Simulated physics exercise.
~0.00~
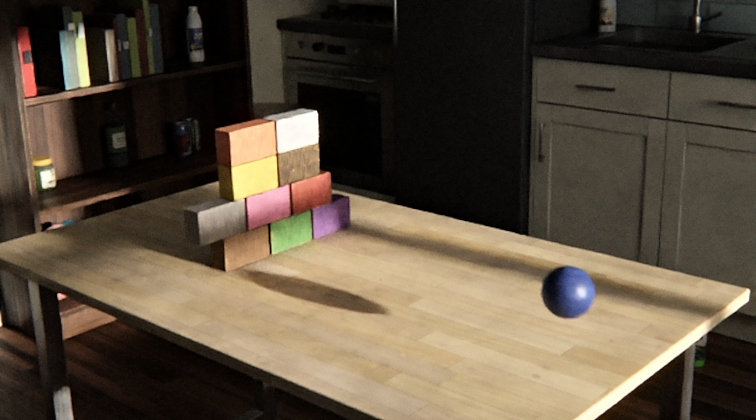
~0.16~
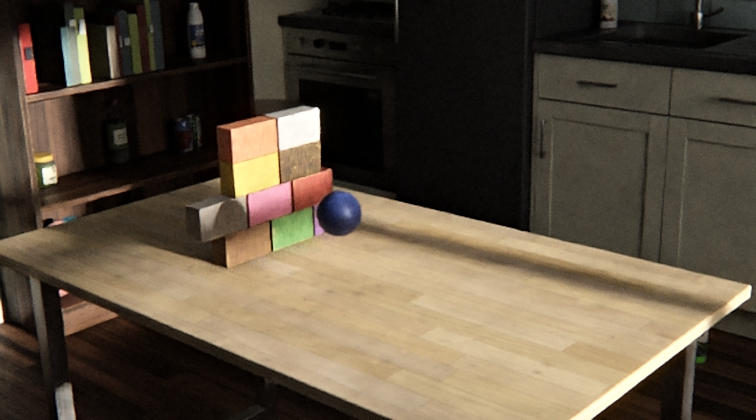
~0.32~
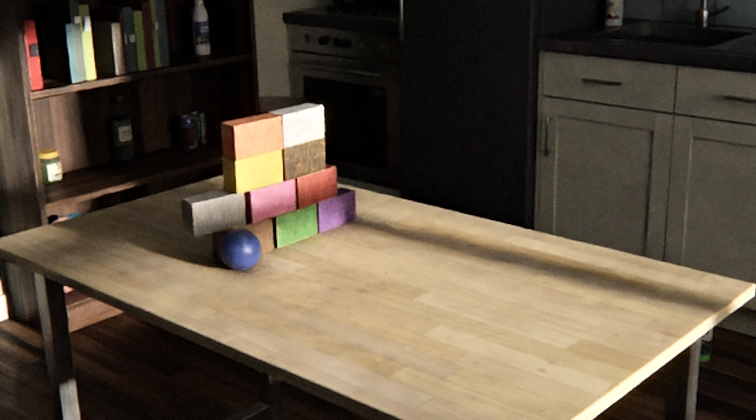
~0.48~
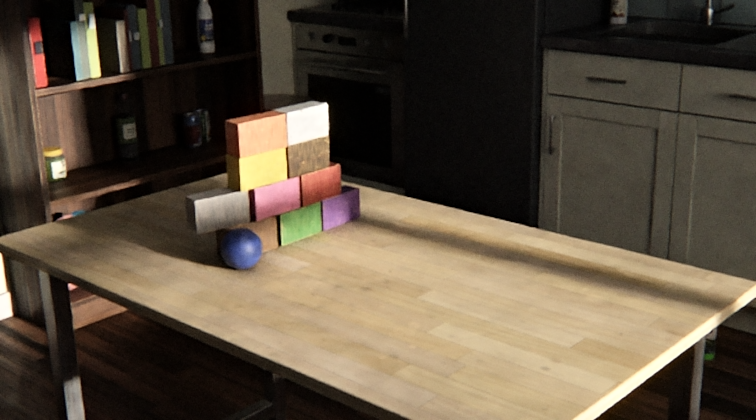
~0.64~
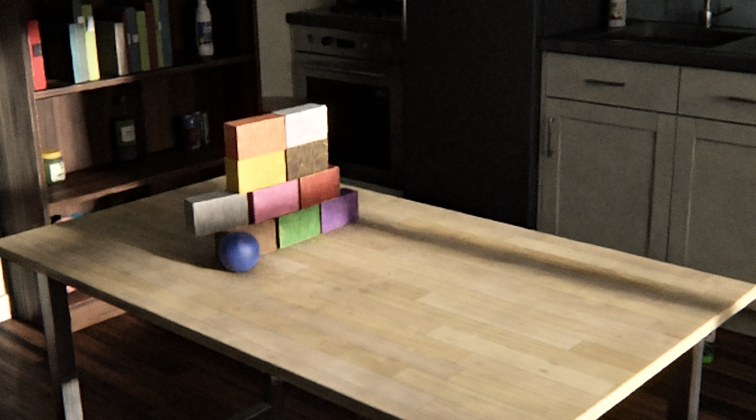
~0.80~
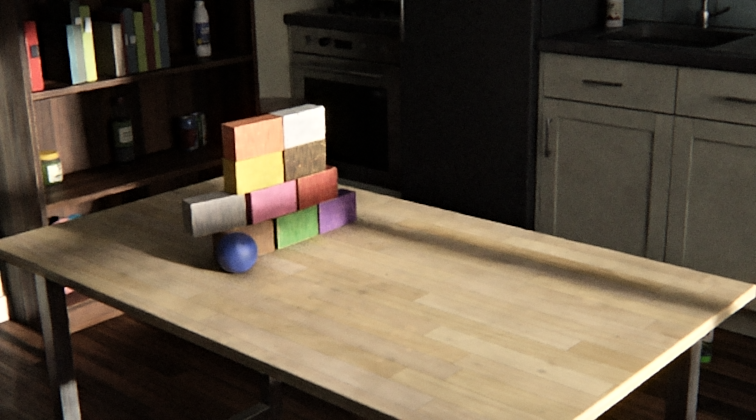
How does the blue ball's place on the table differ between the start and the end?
At the start the blue ball is over at the right side of the table, well away from the blocks. At the end it rests at the lower left of the stack, in front of the brown block and near the grey one.
